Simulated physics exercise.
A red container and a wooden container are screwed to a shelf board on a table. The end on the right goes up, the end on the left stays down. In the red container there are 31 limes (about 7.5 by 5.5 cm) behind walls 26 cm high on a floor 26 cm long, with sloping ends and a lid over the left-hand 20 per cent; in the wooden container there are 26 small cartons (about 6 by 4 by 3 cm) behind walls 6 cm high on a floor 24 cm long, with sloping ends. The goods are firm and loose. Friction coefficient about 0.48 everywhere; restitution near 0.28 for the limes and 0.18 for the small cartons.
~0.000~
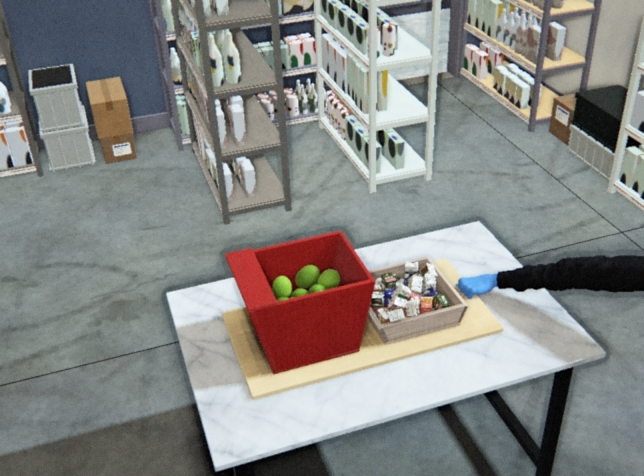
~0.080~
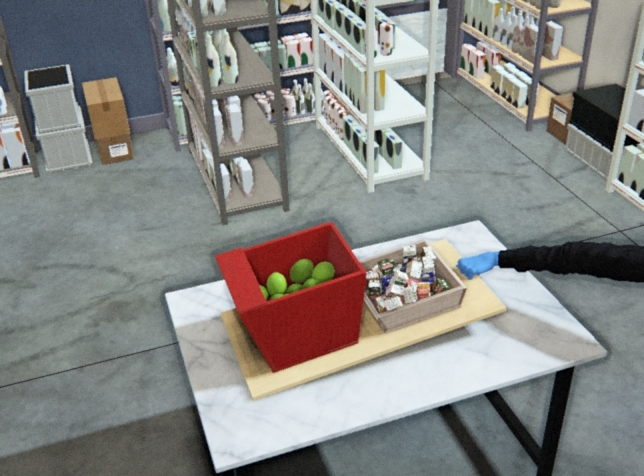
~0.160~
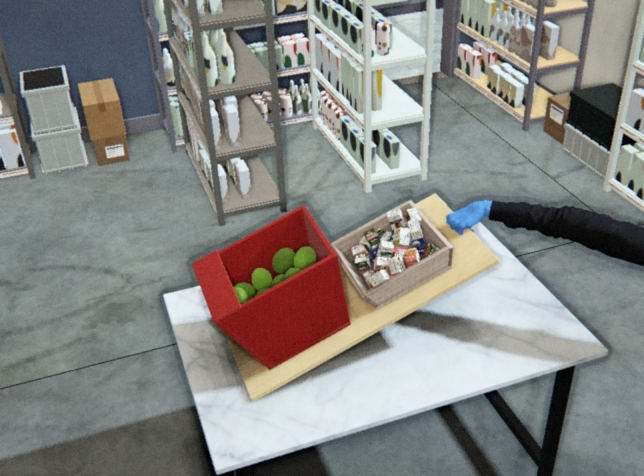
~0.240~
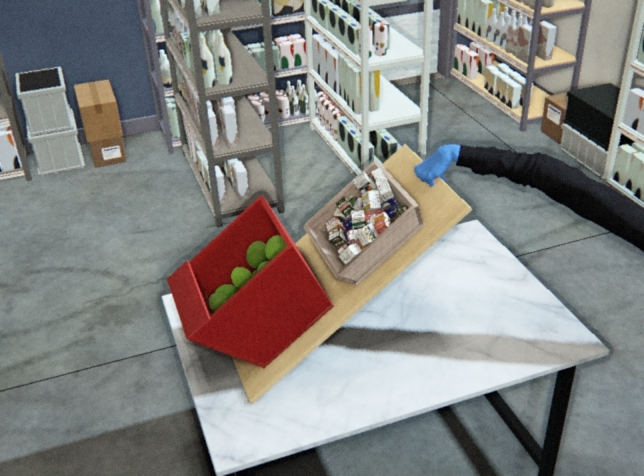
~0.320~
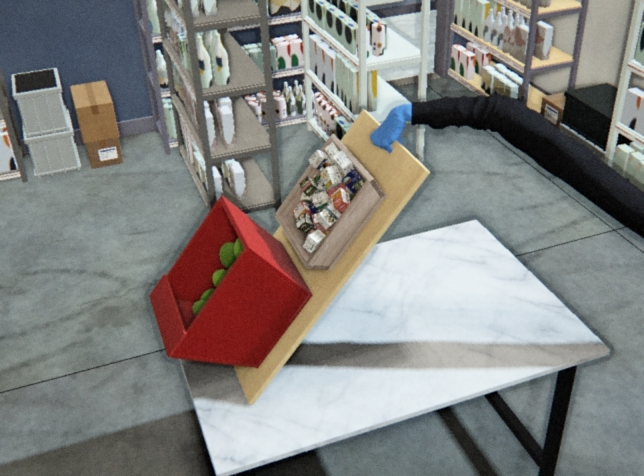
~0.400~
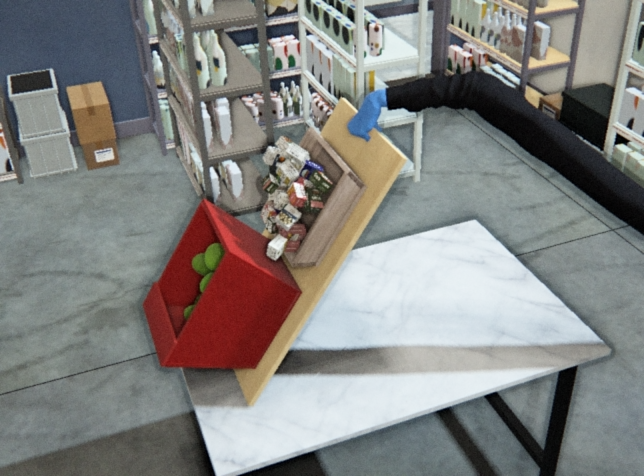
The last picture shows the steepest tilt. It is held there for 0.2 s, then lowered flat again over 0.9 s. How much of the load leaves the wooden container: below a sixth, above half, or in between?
It sheds over half of them.
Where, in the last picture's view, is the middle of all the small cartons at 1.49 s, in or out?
Around (358, 326).
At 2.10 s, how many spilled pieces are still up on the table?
About 5.
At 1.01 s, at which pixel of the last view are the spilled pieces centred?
Near (314, 274).
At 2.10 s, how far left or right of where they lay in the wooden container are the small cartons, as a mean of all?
About 62 cm to the left.
After 0.67 s, tilt 55°; 0 of 31 out of the red container and 18 of 26 out of the wooden container.
After 1.01 s, tilt 32°; 0 of 31 out of the red container and 24 of 26 out of the wooden container.
After 1.49 s, tilt 0°; 0 of 31 out of the red container and 24 of 26 out of the wooden container.
Final count (at 2.10 s), 0 of 31 out of the red container and 24 of 26 out of the wooden container. Asked share, 24 of 26, 92 per cent.
